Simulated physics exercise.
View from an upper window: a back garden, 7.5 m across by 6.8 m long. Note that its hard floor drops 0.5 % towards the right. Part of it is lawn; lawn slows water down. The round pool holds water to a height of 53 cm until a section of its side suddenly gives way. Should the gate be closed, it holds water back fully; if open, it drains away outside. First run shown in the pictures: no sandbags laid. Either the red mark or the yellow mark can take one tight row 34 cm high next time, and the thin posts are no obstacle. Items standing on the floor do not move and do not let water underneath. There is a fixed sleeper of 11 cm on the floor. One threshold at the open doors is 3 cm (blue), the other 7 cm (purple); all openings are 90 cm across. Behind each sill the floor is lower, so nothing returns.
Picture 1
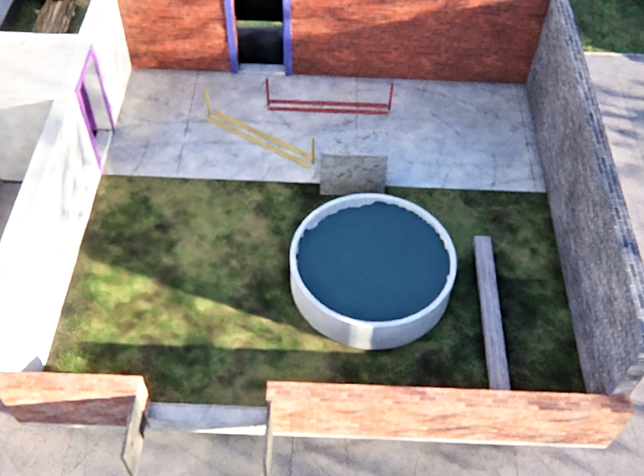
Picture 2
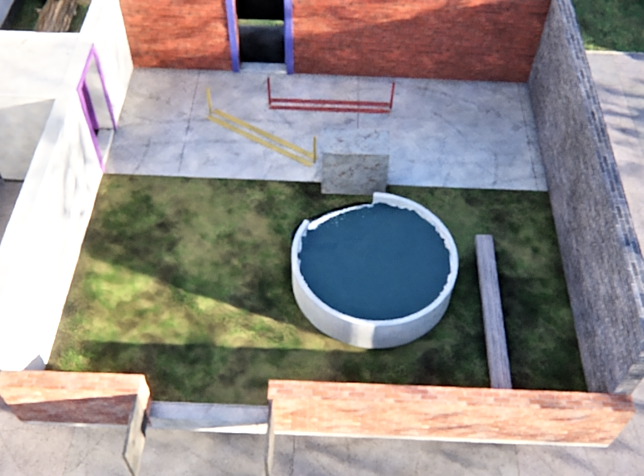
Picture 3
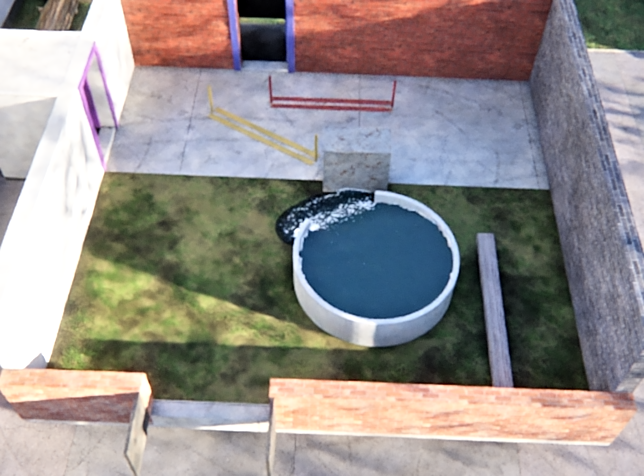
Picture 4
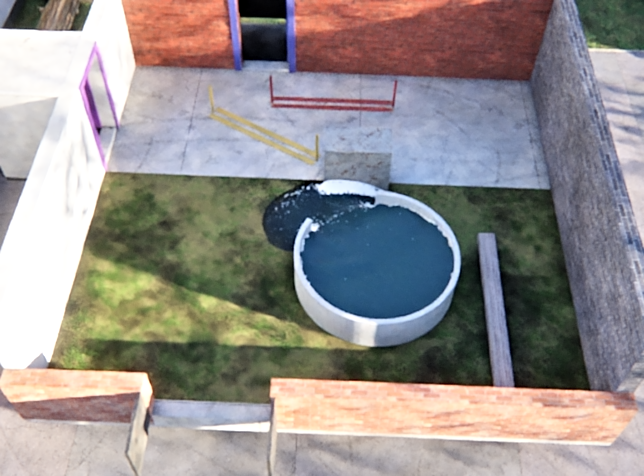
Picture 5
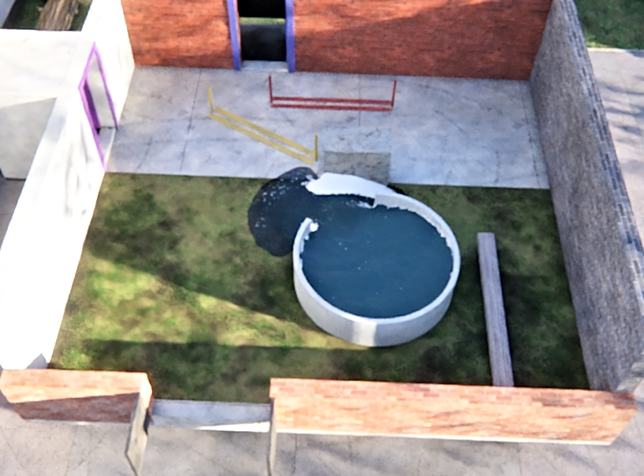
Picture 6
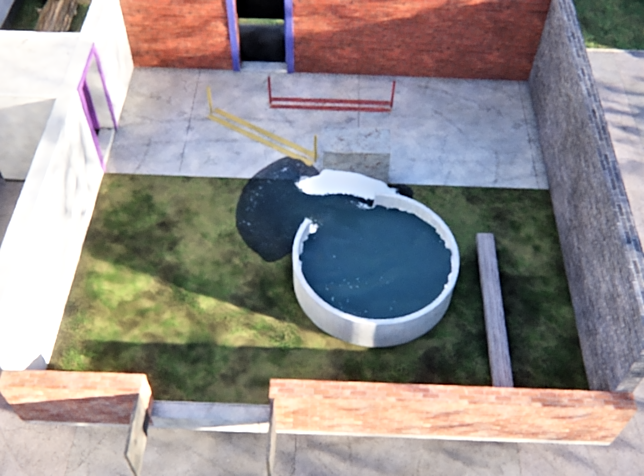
A walled back garden, part patchy green lawn and part pale paving, is seen from above through a steady, nearly motionless camera. A round white pool of dark blue water stands on the grass, with a grey block behind it, a long grey beam to its right, and yellow and red rails on the paving. The pool's far rim breaks open, and water foams out behind it, spreading leftward across the grass in a dark, widening patch.
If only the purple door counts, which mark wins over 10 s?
The red mark.
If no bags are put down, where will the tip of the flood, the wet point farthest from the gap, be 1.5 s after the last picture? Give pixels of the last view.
You'll find it close to (157, 91) in the last picture.
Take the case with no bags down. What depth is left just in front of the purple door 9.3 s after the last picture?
About 4.0 cm deep.
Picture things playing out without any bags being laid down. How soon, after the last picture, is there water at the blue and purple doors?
Front arrival - blue: 1.4 seconds; purple: 1.6 seconds.
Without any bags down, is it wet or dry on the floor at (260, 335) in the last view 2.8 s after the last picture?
Bone dry.
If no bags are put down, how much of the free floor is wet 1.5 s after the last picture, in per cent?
Wet share: Near 35 %.
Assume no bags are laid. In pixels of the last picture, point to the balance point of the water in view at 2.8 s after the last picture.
I'd put it around (307, 215).
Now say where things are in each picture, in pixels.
In the first frame, still water, 53 cm deep, in the round pool at (373, 259).
In the second frame, water pours out on the round pool's far side and has run 0.7 m, to a hidden place; typically 7 cm deep outside, 53 cm at the round pool's back.
In the third frame, water pours out on the round pool's far side and has run 0.9 m, to a hidden place; typically 9 cm deep outside, 53 cm at the round pool's back.
In the fourth frame, water pours out on the round pool's far side and has run 1.1 m, to (270, 213); typically 9 cm deep outside, 53 cm at the round pool's back.
In the fifth frame, water pours out on the round pool's far side and has run 1.4 m, to (260, 196); typically 7 cm deep outside, 53 cm at the round pool's back.
In the sixth frame, water pours out on the round pool's far side and has run 1.7 m, to (258, 177); typically 6 cm deep outside, 52 cm at the round pool's back.
Then, 0.7 s after the last picture water covers 15 % of the floor and is deepest (40 cm) near (340, 194) in the run without bags; in at the purple door, 0 L with no bags, 0 L with the row on red, 0 L on yellow.
Then, 1.5 s after the last picture water covers 35 % of the floor and is deepest (32 cm) near (340, 202) in the run without bags; in at the purple door, 0 L with no bags, 0 L with the row on red, 0 L on yellow.
Then, 2.8 s after the last picture water covers 50 % of the floor and is deepest (22 cm) near (351, 203) in the run without bags; in at the purple door, 6 L with no bags, 8 L with the row on red, 23 L on yellow.
Then, 5.3 s after the last picture water covers 65 % of the floor and is deepest (14 cm) near (340, 202) in the run without bags; in at the purple door, 15 L with no bags, 17 L with the row on red, 59 L on yellow.
Then, 9.3 s after the last picture water covers 90 % of the floor and is deepest (10 cm) near (527, 92) in the run without bags; in at the purple door, 16 L with no bags, 19 L with the row on red, 62 L on yellow.
